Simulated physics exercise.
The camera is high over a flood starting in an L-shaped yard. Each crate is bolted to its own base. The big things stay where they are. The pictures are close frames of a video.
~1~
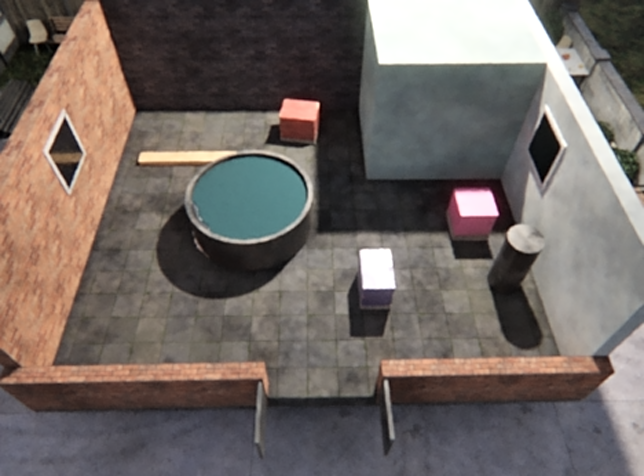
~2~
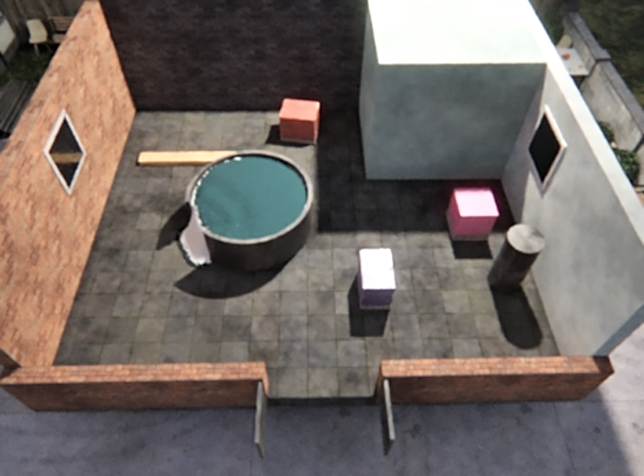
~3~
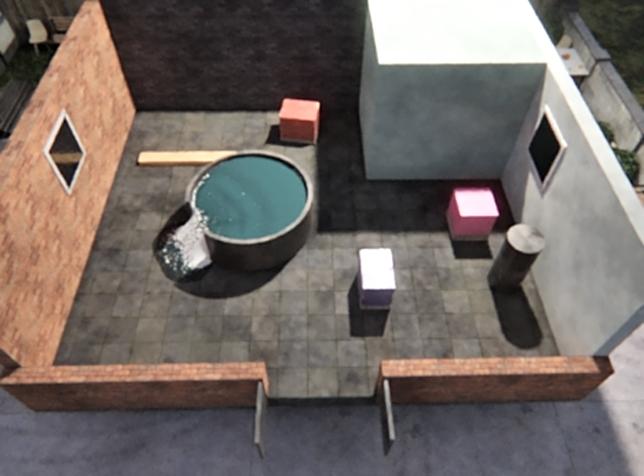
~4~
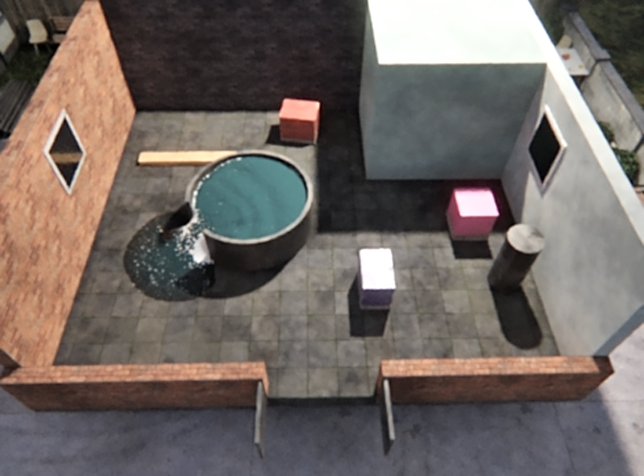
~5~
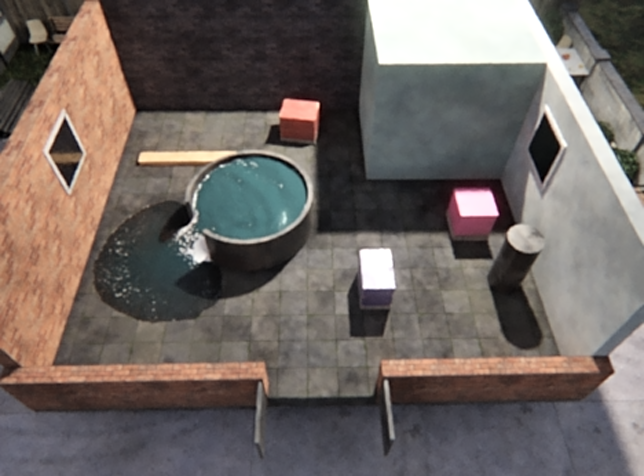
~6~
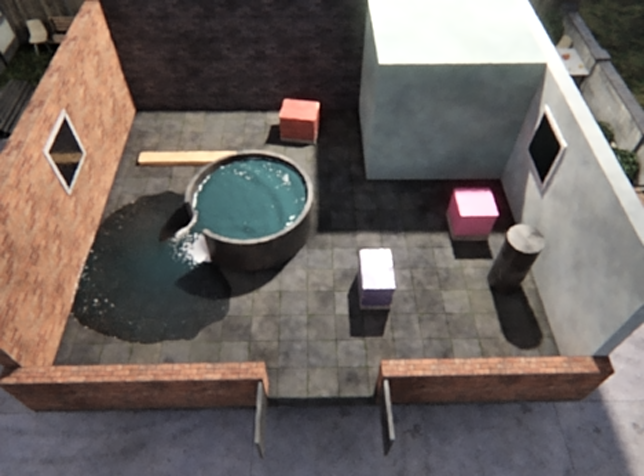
Walled yard with coloured boxes, water bursting from the left side of a round tank and spreading leftward across grey paving.
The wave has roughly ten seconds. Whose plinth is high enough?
One by one: The red crate stays dry; the blue crate gets wet; the pink crate stays dry.
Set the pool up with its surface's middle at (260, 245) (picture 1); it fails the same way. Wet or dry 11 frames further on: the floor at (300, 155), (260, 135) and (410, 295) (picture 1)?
One after the other: Clear, free of water, not flooded.
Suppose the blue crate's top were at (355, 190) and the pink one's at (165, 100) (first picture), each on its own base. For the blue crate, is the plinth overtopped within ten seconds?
Then: The blue crate is safe.
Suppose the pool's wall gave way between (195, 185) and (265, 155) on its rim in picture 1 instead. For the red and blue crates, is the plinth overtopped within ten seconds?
My reading: Red crate takes water; blue crate takes water.
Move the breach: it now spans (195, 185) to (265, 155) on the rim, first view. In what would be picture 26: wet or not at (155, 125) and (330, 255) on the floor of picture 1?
In turn: Awash, free of water.
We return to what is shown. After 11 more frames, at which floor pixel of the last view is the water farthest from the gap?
I would point to (129, 134).
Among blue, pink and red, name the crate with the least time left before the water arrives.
That is the blue crate.
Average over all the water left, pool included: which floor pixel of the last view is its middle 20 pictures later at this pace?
Close to (200, 256).
A moment on, water covers 20 % of the floor; the red crate not reached, the blue crate not reached, the pink crate not reached.
Next, water covers 20 % of the floor; the red crate not reached, the blue crate not reached, the pink crate not reached.
Then, water covers 40 % of the floor; the red crate not reached, the blue crate not reached, the pink crate not reached.
Later, water covers 75 % of the floor; the red crate water round its plinth, the blue crate water round its plinth, the pink crate water round its plinth.
In the end, water covers 95 % of the floor; the red crate stayed above the water, the blue crate was topped, the pink crate stayed above the water.
